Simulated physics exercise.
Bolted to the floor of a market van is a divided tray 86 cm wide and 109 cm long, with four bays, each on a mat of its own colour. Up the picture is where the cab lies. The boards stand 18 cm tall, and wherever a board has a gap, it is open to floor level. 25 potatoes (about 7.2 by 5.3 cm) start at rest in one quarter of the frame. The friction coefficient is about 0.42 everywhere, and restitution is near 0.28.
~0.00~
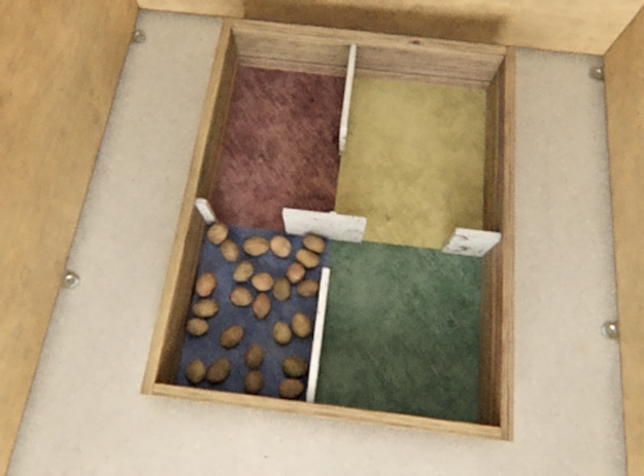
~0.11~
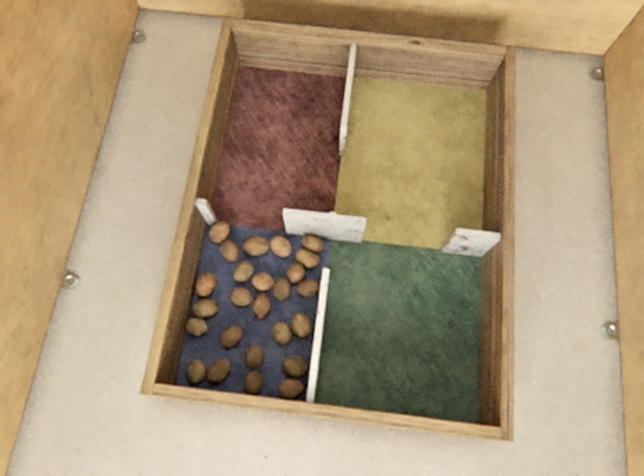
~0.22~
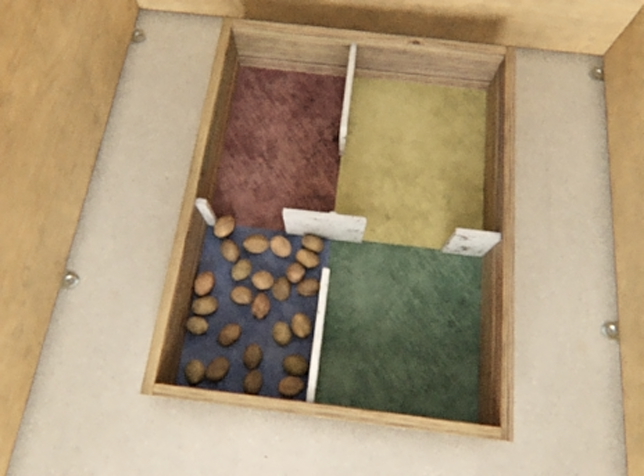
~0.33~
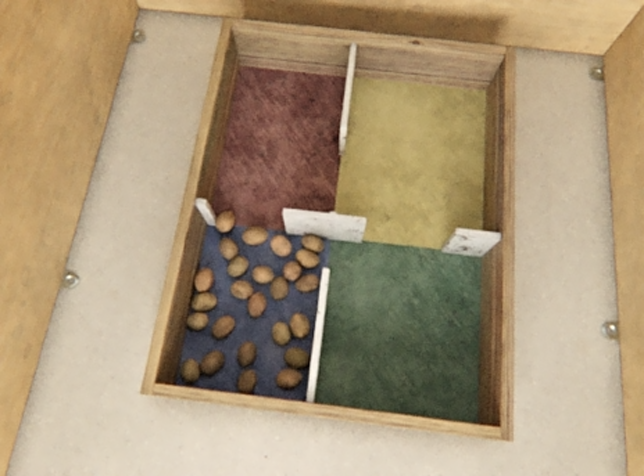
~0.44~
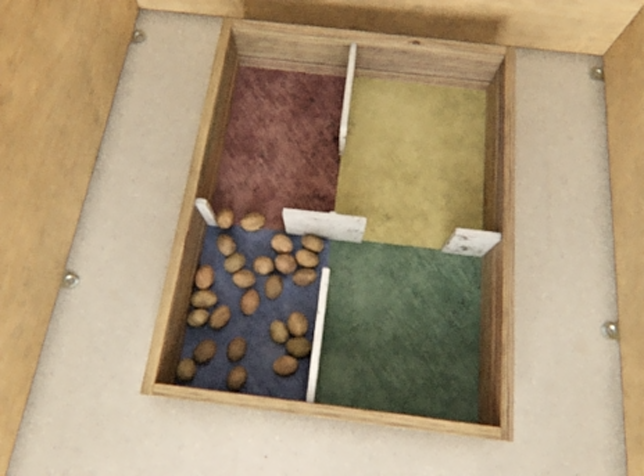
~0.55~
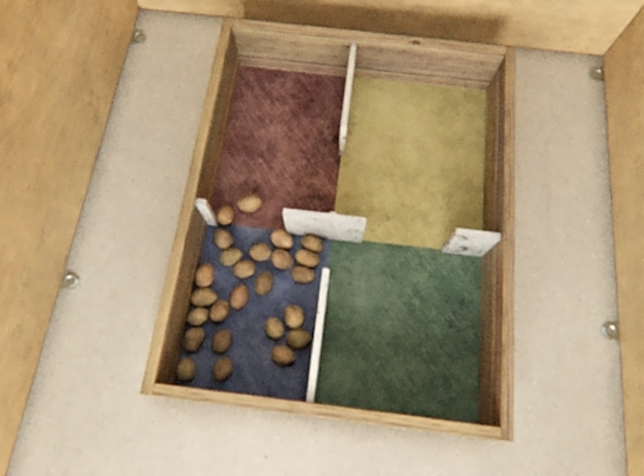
Potatoes lie at rest on the blue mat, at the lower left of a wooden tray split into four coloured bays by white boards. They barely shift at first, then slide and roll unevenly, many drifting left, and two pass through the gap at the top onto the red mat.
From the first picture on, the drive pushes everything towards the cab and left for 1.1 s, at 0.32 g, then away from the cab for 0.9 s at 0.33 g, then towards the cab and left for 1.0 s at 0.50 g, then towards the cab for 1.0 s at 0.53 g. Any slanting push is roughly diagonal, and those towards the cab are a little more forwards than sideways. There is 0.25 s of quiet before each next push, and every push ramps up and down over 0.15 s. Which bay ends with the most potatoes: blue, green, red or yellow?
Largest share: Red bay.
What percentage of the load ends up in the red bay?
Around 70 % of them.
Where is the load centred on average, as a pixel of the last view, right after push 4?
Centred roughly on pixel (255, 153).
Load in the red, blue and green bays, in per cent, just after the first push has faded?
Red 20, blue 80, green 0 %.
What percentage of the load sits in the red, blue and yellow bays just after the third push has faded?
By that time it's red at 50 percent, blue at 50 percent and yellow at 0 percent.
After push 1 (1.34 s), 5 in the red bay and 20 in the blue bay.
After push 2 (2.49 s), 2 in the red bay and 23 in the blue bay.
After push 3 (3.74 s), 13 in the red bay and 12 in the blue bay.
After push 4 (4.99 s), 18 in the red bay and 7 in the blue bay.
Final count (at 6.24 s), 18 in the red bay and 7 in the blue bay.
